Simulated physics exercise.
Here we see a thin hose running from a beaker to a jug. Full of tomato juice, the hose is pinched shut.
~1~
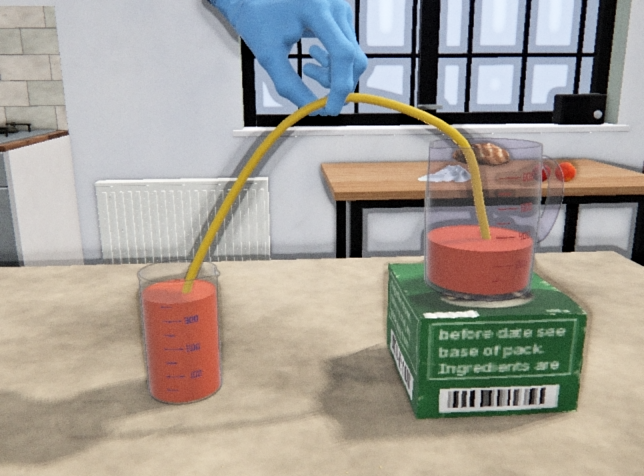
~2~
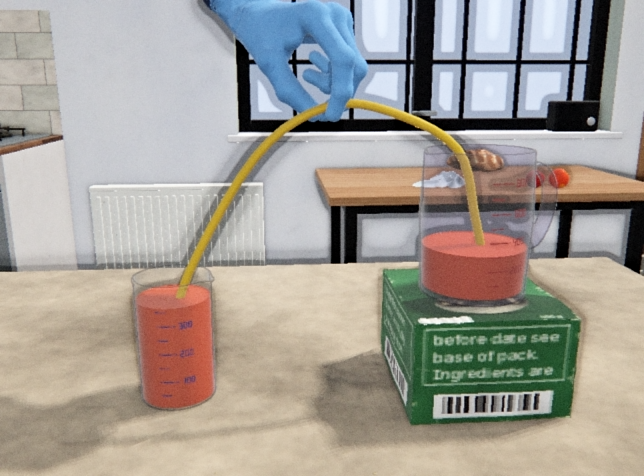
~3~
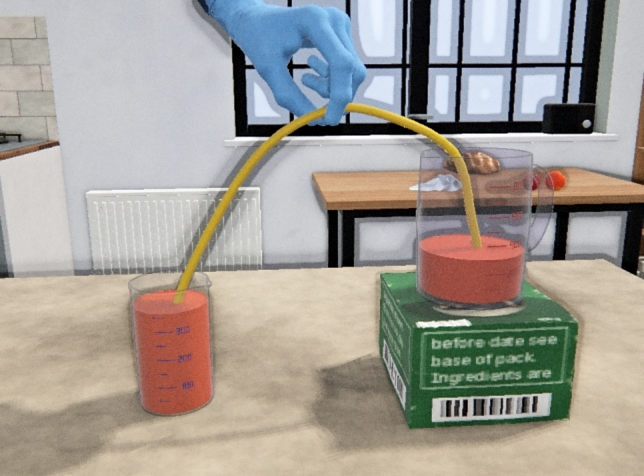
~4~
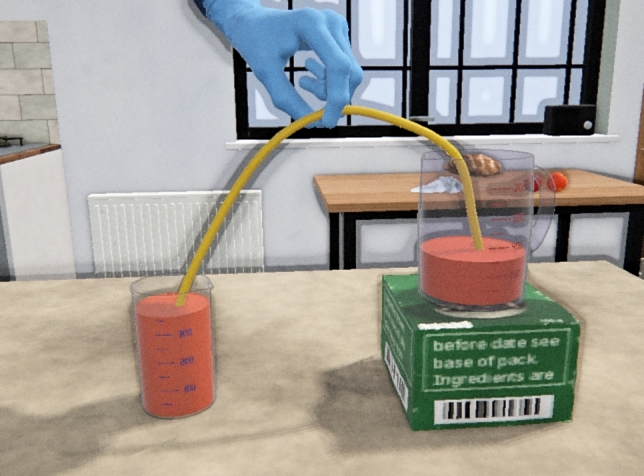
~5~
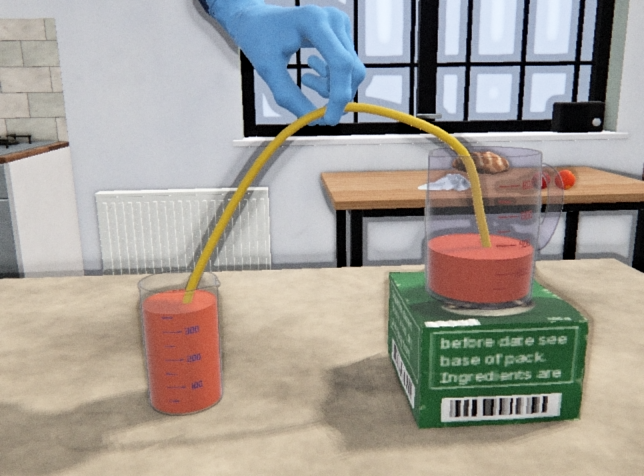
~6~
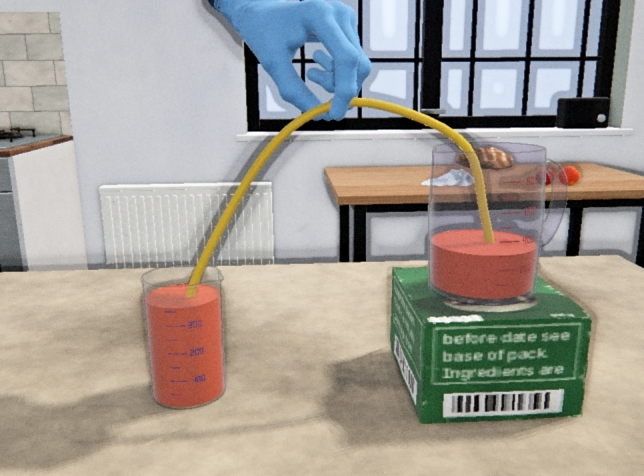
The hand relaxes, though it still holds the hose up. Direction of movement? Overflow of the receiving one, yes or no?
Flow: Left. Taker: Yes.
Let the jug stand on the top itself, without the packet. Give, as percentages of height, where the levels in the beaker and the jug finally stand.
Levels in order: Near 50 %, 45 %.
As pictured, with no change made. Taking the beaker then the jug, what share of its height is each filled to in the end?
They end up at about 100 and 10 percent of their heights.
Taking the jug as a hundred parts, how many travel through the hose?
I'd say some 60 out of a hundred.
Next, the beaker is nearly full; the jug is about a quarter full.
After that, the beaker is full to the brim; the jug is nearly empty; the lower one has run over.
Finally, the beaker is full to the brim; the jug is nearly empty; the lower one has run over; the two surfaces are level.
